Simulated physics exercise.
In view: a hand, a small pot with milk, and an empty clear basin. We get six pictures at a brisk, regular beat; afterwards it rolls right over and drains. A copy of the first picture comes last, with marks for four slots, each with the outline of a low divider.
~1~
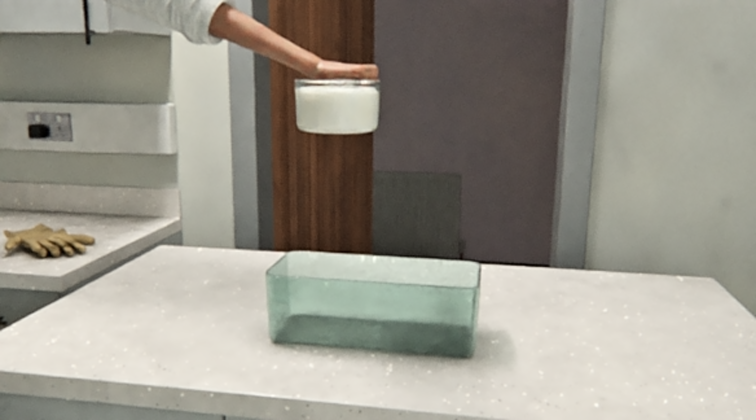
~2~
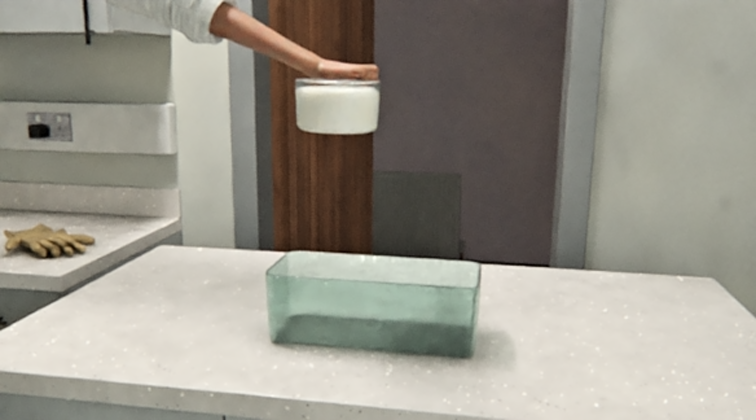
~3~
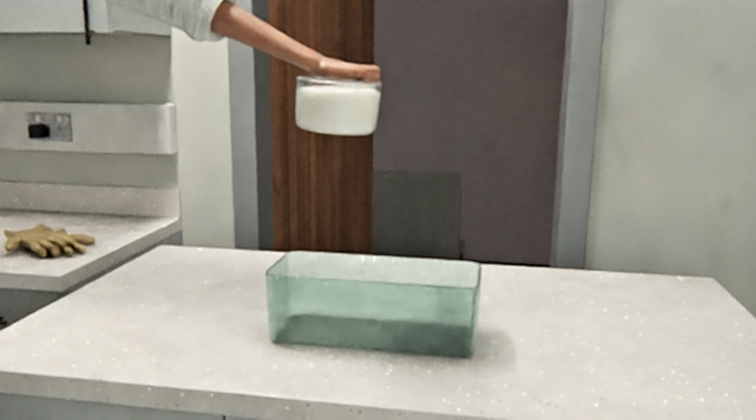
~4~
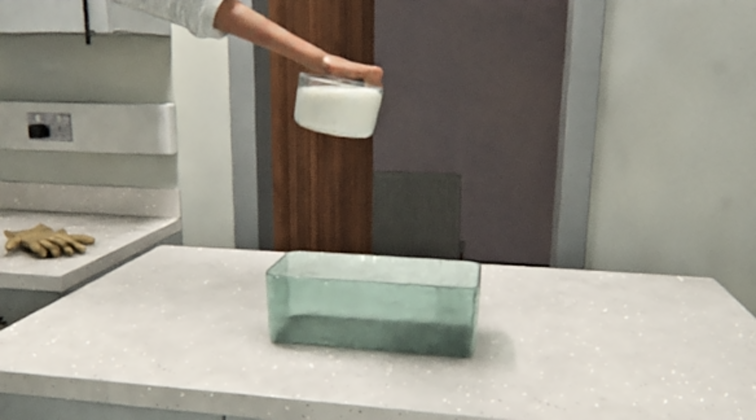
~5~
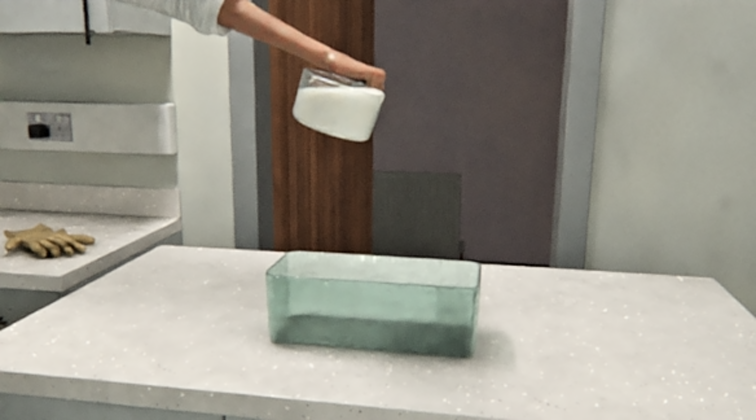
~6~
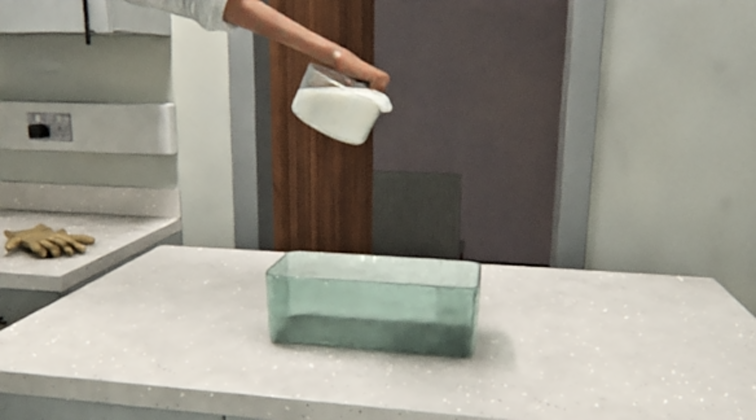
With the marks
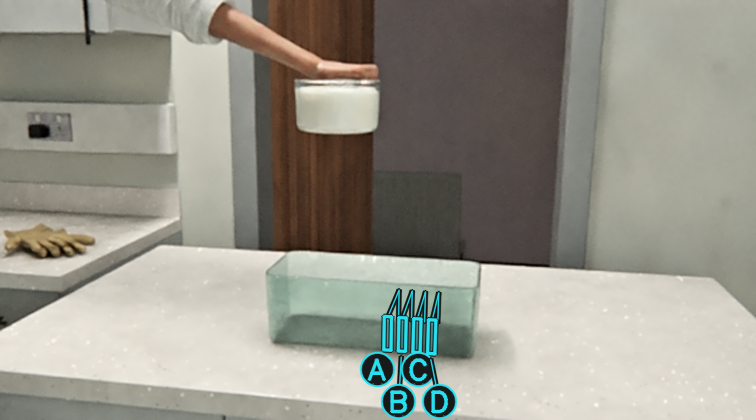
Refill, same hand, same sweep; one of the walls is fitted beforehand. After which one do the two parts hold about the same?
The best slot is D.
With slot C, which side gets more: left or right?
The right one.
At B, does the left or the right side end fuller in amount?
The right side.
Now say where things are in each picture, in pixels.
In the first frame, upright, lip at (377, 81); basin from (270, 340) to (475, 357); nothing has left yet.
In the second frame, upright, lip at (378, 82); nothing has left yet.
In the third frame, tipped about 5°, lip at (379, 85); nothing has left yet.
In the fourth frame, tipped about 10°, lip at (381, 89); nothing has left yet.
In the fifth frame, tipped about 18°, lip at (382, 95); milk is over the lip, down to (382, 95).
In the sixth frame, tipped about 27°, lip at (383, 102); milk is over the lip, down to (387, 109).
In cyan, A at (386, 355); B at (401, 356); C at (416, 357); D at (430, 359).
For slot A, about 5 % ends left of the wall and 94 % right of it.
For slot B, about 10 % ends left of the wall and 88 % right of it.
For slot C, about 30 % ends left of the wall and 68 % right of it.
For slot D, about 49 % ends left of the wall and 48 % right of it.
